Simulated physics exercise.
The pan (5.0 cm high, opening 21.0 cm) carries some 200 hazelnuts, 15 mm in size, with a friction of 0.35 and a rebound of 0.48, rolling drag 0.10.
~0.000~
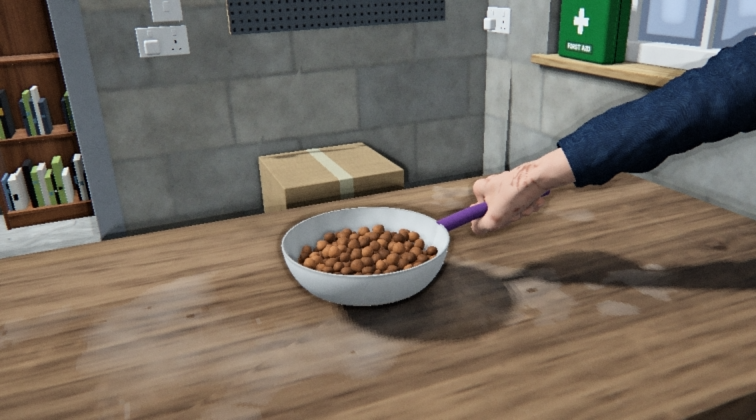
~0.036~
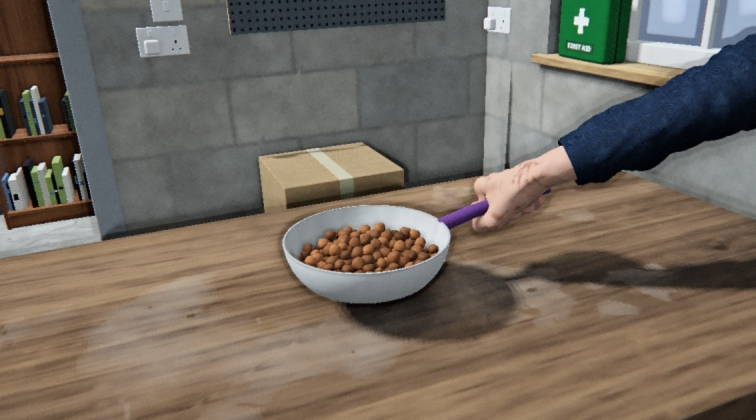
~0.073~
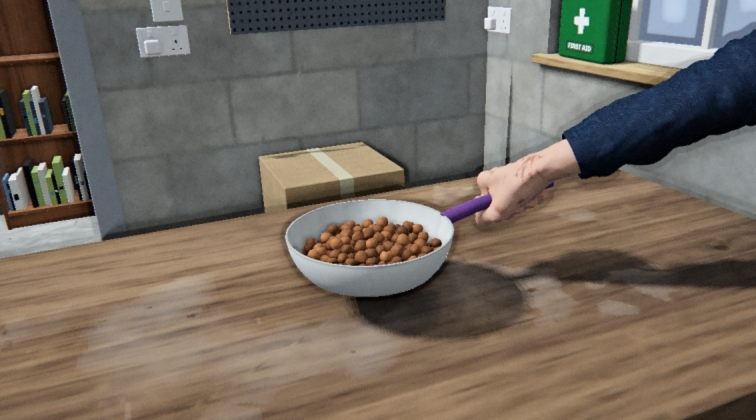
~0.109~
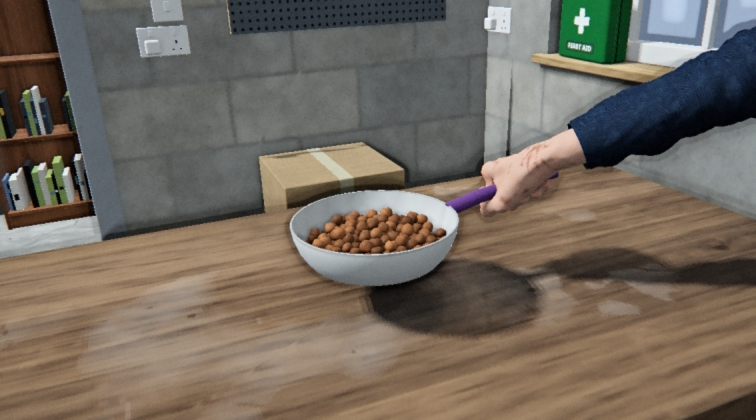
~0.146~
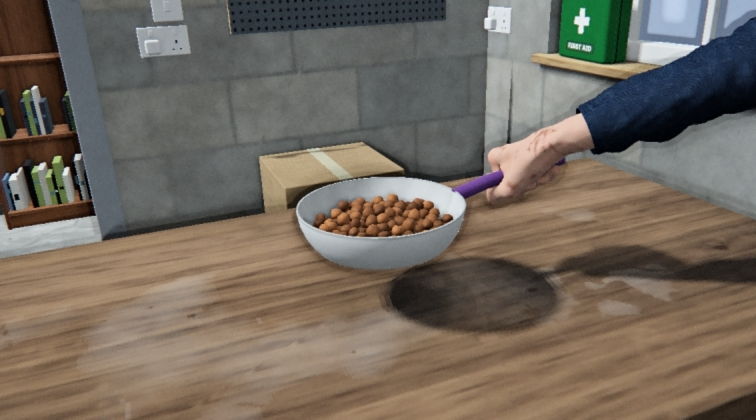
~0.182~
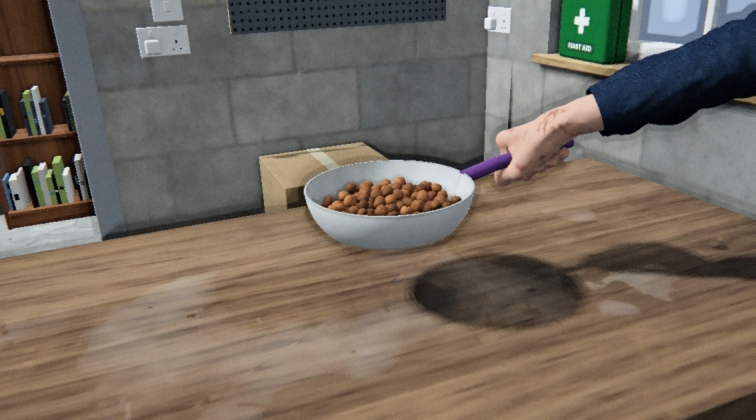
A white pan full of hazelnuts, held by its purple handle in a person's right-reaching hand, rose slowly at first, then faster off the wooden table, drifting slightly right while staying level.
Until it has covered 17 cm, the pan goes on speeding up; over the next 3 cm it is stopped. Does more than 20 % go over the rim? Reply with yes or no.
No.
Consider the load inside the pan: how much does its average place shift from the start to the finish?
Roughly 3.0 cm.
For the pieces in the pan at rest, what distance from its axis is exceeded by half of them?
The distance is about 6.5 centimetres.
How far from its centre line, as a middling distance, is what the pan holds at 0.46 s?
Around 7.0 cm.
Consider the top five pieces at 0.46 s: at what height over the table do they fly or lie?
Around 30 cm above the table.
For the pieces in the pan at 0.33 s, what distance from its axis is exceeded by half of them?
Reading: Near 6.0 cm.
Then, at 0.33 s, pan 100 %; middle of the pieces not yet landed near (441, 103).
Then, at 0.46 s, pan 100 %; middle of the pieces not yet landed near (465, 101).
Then, at 0.57 s, pan 95 %, in the air 5 %; middle of the pieces not yet landed near (462, 109).
After 0.68 s, pan 95 %; middle of the pieces not yet landed near (458, 114).
In the end, at 1.3 s, pan 95 %, fallen right of where it stops 5 %.
